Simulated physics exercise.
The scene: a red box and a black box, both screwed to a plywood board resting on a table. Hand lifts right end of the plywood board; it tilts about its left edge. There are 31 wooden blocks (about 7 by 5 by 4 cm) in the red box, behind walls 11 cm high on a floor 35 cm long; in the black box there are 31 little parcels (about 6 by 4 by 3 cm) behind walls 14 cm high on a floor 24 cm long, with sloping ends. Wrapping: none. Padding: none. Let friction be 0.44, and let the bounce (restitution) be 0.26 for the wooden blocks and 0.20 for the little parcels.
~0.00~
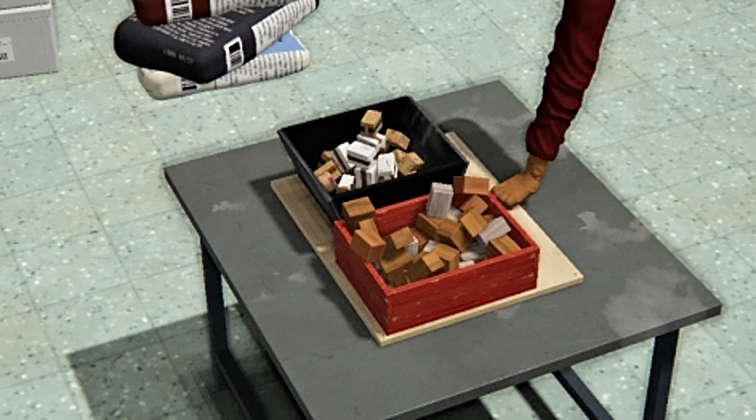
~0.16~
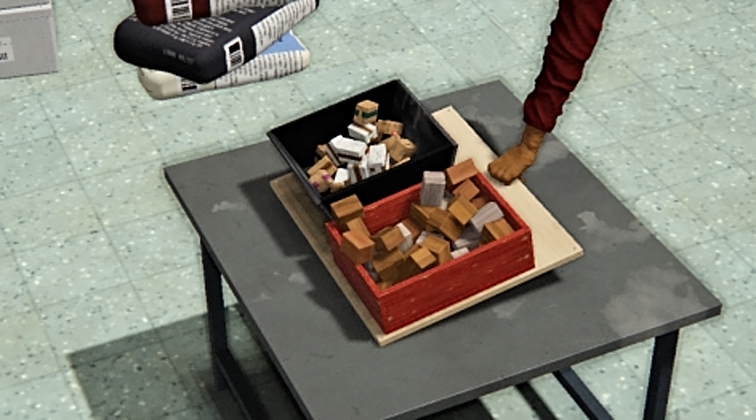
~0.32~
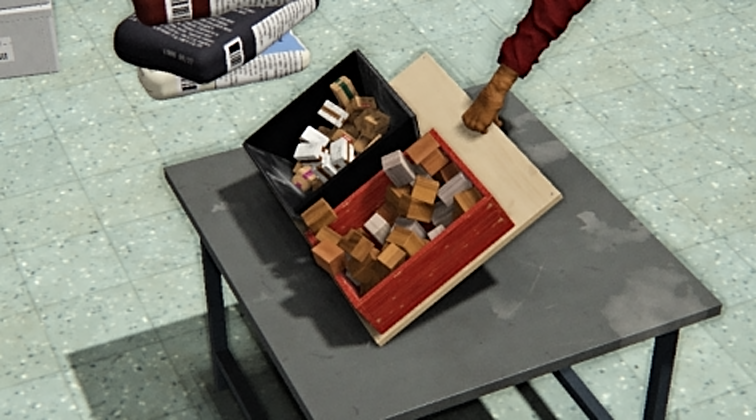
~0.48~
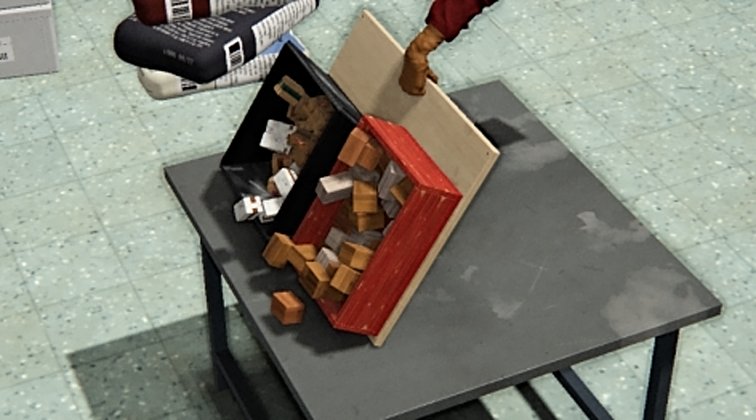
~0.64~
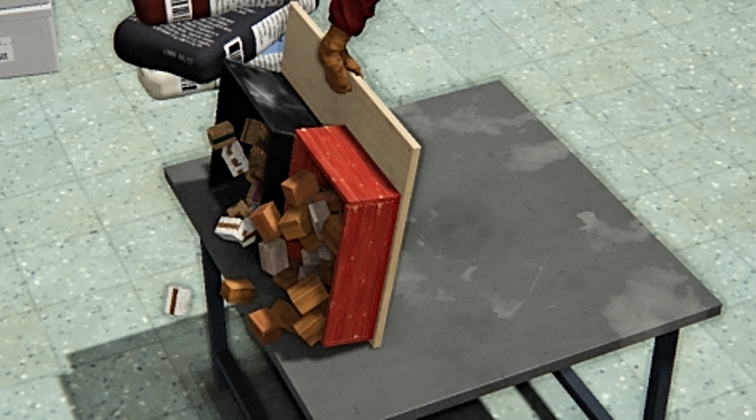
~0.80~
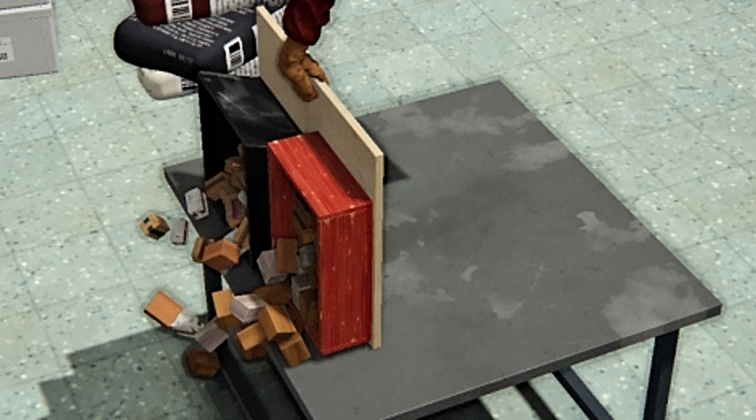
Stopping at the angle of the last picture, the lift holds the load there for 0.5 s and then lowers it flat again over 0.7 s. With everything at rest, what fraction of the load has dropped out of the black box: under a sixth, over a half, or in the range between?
Over a half.
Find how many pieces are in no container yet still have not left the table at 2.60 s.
Roughly 4.
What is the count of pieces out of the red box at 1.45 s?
Red box: About 16.
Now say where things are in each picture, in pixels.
In the first picture (we follow the rim corner now nearest the camera, unless another is named), black box (by its farthest rim corner) at (408, 97); red box at (391, 292); tilt 0°; nothing out yet.
The second picture shows black box at (396, 80); red box at (382, 293); tilt 9°.
The third picture shows red box at (359, 302); tilt 31°.
The fourth picture shows red box at (336, 321); tilt 58°; 1 out, the lowest block at (287, 308).
The fifth picture shows red box at (323, 341); tilt 80°; 8 out, the lowest parcel at (177, 302).
The sixth picture shows red box at (320, 349); tilt 89°; 20 out.
After 1.09 s, tilt 89°; 15 of 31 out of the red box and 19 of 31 out of the black box.
After 1.45 s, tilt 78°; 15 of 31 out of the red box and 23 of 31 out of the black box.
After 1.95 s, tilt 1°; 15 of 31 out of the red box and 24 of 31 out of the black box.
When it is over (at 2.60 s), 15 of 31 out of the red box and 24 of 31 out of the black box. Asked share, 24 of 31, 77 per cent.
